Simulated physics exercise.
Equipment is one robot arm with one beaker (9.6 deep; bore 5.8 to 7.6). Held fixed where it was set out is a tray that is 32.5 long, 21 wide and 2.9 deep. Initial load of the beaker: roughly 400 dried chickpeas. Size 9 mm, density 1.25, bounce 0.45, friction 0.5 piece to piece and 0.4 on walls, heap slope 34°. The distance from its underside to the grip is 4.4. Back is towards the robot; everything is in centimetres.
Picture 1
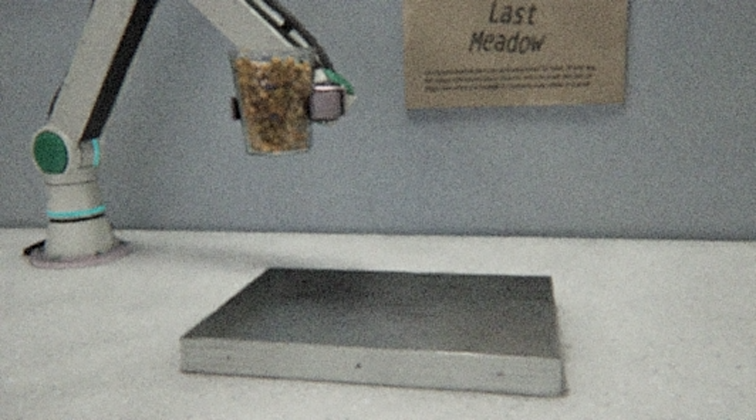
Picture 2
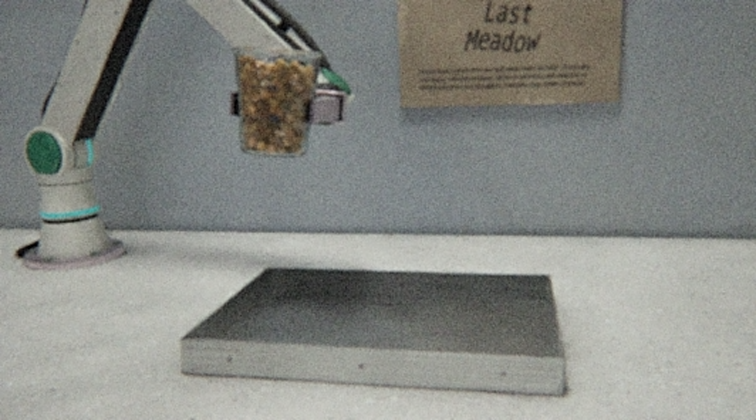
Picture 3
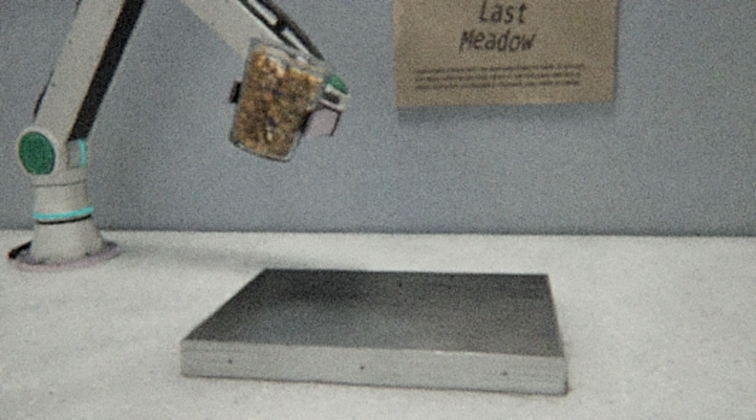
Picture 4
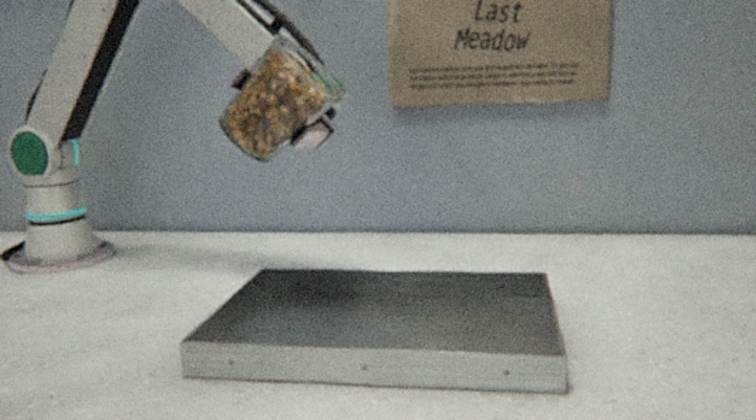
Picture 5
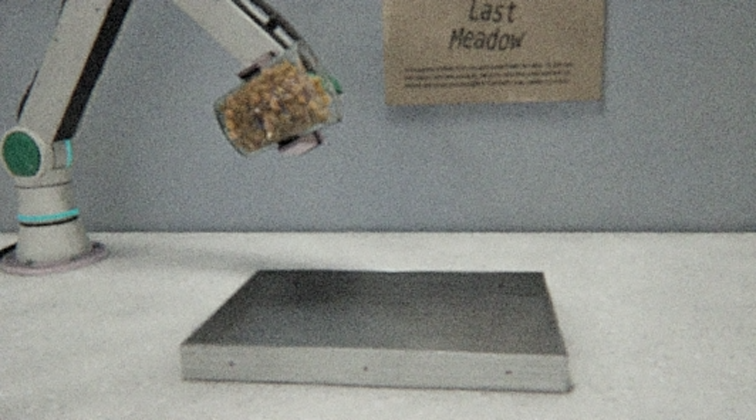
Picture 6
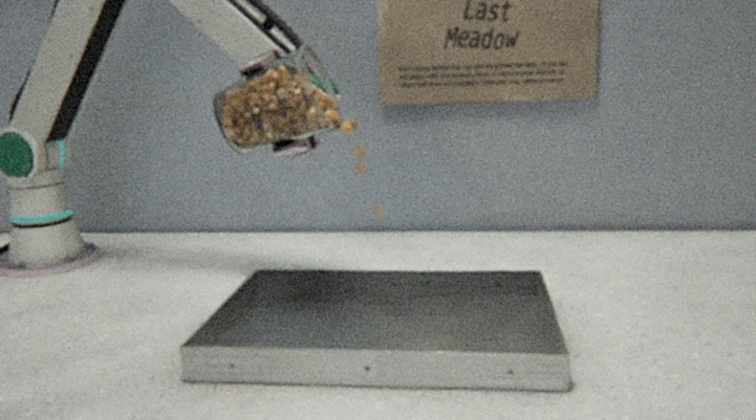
We see a robot arm holding a clear beaker of dried chickpeas above a shallow metal slab; the arm steadily tilts the beaker to the right until a few chickpeas drop from its rim.
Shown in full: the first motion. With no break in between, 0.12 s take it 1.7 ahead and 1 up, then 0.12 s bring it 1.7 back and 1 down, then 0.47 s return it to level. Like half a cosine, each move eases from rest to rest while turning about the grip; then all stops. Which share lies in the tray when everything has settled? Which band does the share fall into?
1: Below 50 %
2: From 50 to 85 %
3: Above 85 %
1.
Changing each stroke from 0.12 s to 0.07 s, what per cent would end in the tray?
That change gives some 40 percent.
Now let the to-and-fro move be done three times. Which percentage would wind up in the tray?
Estimate for that case: 35 %.
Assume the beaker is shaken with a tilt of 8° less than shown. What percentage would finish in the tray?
Roughly 5 in a hundred.
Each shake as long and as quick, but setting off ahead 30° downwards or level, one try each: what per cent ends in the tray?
Try one gives about 10 in a hundred, try two about 15 in a hundred.
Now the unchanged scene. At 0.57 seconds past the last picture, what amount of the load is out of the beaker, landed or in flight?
About 15 per cent by then.
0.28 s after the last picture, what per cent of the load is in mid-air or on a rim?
My guess is some 10 in a hundred.
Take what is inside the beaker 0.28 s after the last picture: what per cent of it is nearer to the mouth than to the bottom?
Something near 50 per cent is there.
Then, 0.28 s later, tilted 69° forward, highest piece 25 above the table; 350 in the beaker, 11 in the tray, 40 in flight or on a rim.
Then, 0.57 s later, tilted 15° forward, highest piece 28 above the table; 334 in the beaker, 62 in the tray, 5 in flight or on a rim.
Then, 0.91 s later, level, highest piece 28 above the table; 334 in the beaker, 67 in the tray.
Then, 1.96 s later, level, highest piece 28 above the table; 334 in the beaker, 67 in the tray.
At rest, 334 in the beaker, 67 in the tray. That is 17 % in the tray.
